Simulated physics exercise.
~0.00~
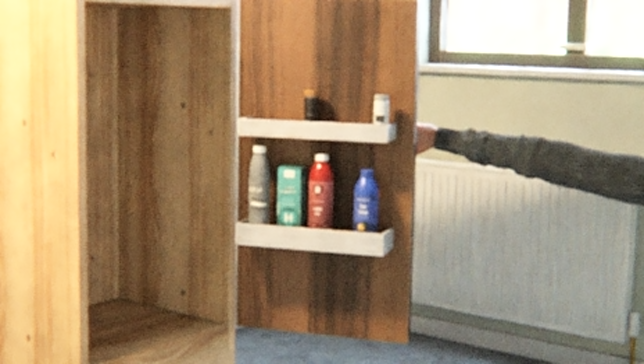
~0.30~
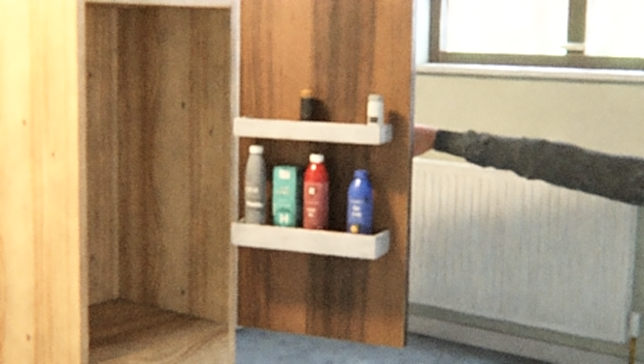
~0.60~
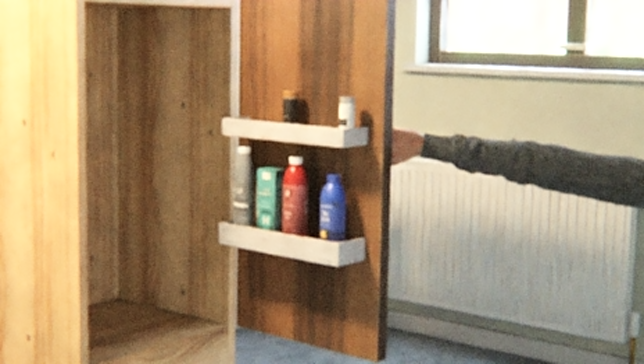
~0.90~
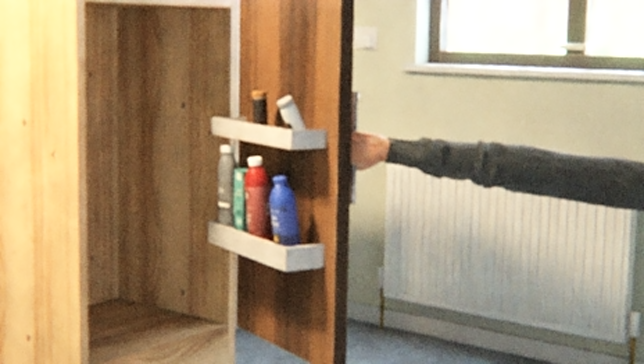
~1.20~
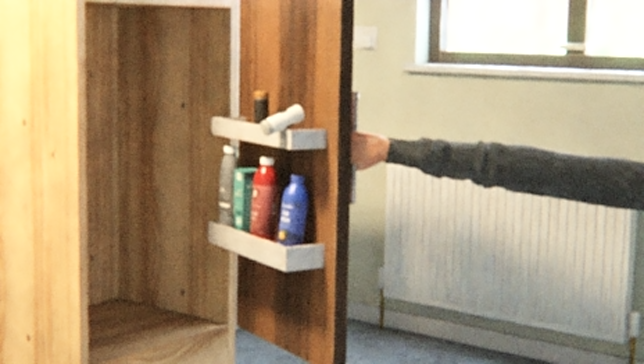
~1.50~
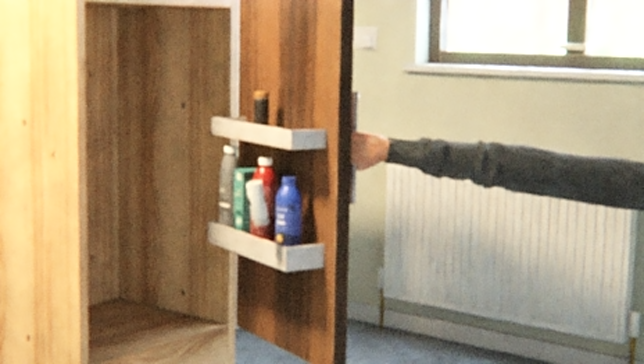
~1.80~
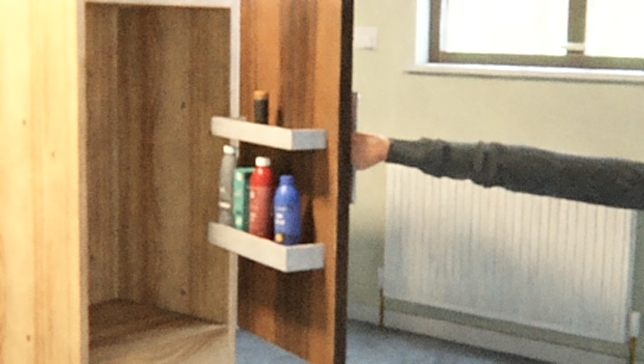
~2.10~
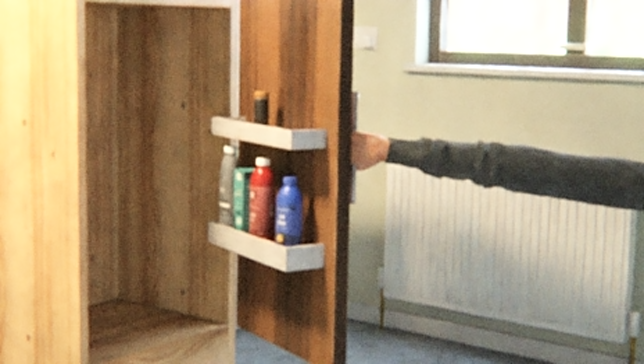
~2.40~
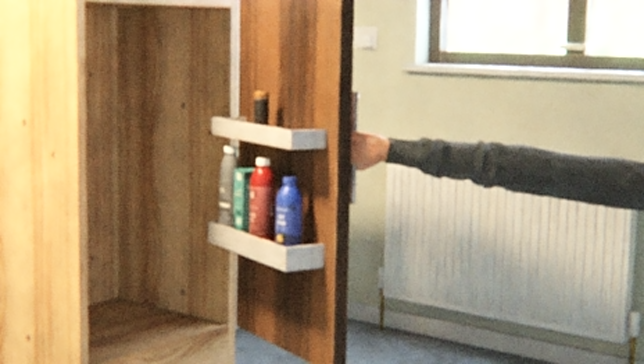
To begin with, a hand at the end of a dark-sleeved arm holds the edge of a wooden cupboard door, with bottles and containers standing on its two white racks. The hand swings the door left towards the cupboard, and then the door stops, still well open. The white shaker on the upper rack tips over and the blue bottle below leans briefly before standing upright again. The shaker topples over the rail, drops upside down past the lower rack and disappears from view. The black shaker, grey bottle, turquoise carton, red bottle and blue bottle remain upright in the racks.
